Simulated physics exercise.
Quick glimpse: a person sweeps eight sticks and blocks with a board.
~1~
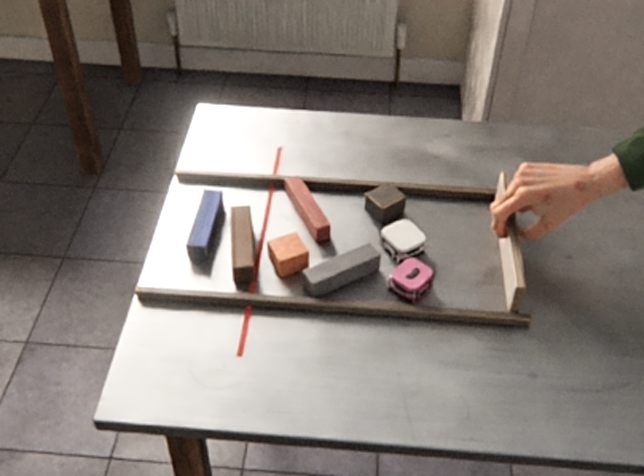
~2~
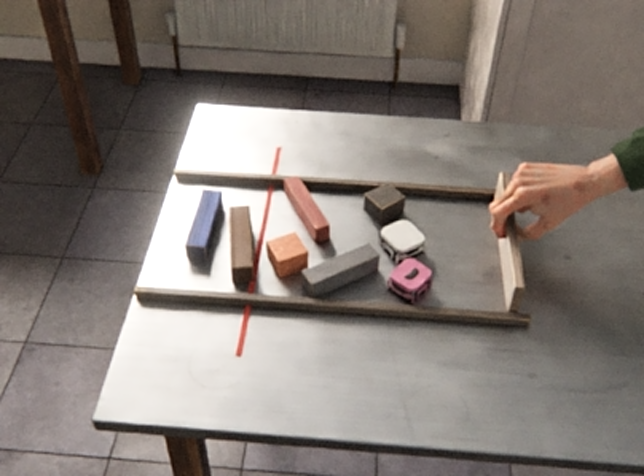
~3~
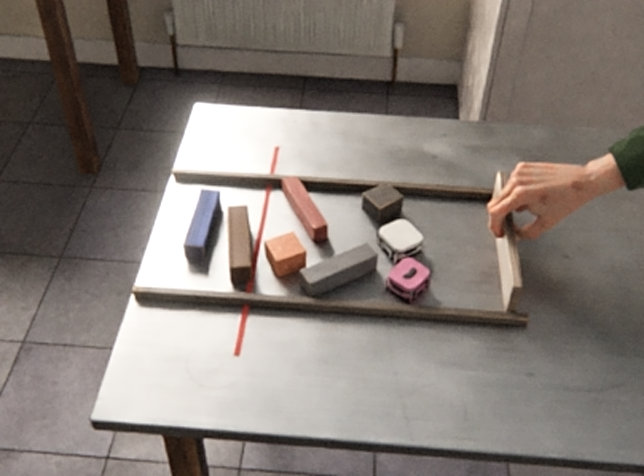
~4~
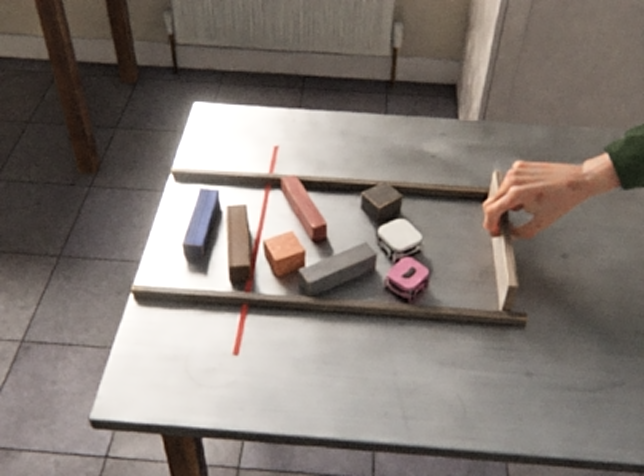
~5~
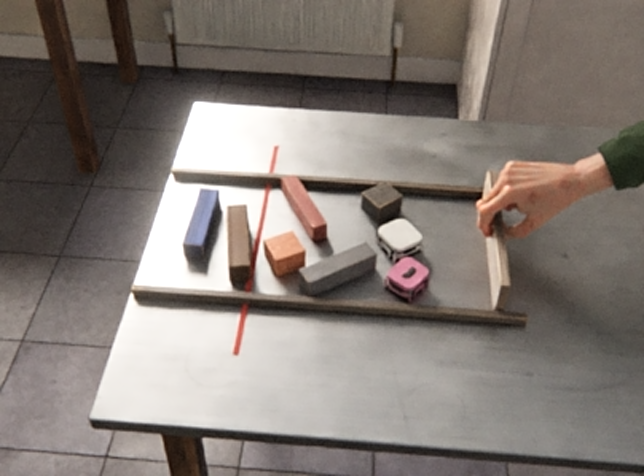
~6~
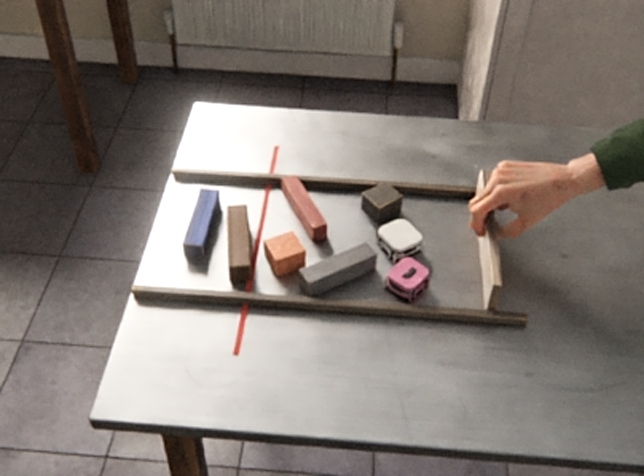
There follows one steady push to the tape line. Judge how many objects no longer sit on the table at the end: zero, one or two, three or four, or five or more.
Lost: Nothing.
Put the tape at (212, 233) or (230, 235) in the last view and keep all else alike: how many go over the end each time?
Try by try, 2 and 1.
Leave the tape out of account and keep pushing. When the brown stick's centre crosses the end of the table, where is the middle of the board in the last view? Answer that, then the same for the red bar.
With the brown stick it sits around (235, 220), with the red bar around (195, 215).
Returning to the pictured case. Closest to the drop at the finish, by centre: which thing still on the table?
The blue stick is it.
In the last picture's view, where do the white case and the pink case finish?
Same order as the question: First (245, 221), second (234, 277).
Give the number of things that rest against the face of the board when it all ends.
The number is 4.
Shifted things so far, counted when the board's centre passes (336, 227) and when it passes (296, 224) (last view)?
Tally: First 6; then 8.
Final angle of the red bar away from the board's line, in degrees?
The angle comes out near 5 degrees.
Soon after, none off yet; blue stick at rest near (202, 222); brown stick at rest near (238, 242); orange block at rest near (285, 253).
After that, none off yet; blue stick at rest near (202, 222); brown stick at rest near (236, 241); orange block displaced a little near (269, 246).
In the end, the number that fall off is zero.
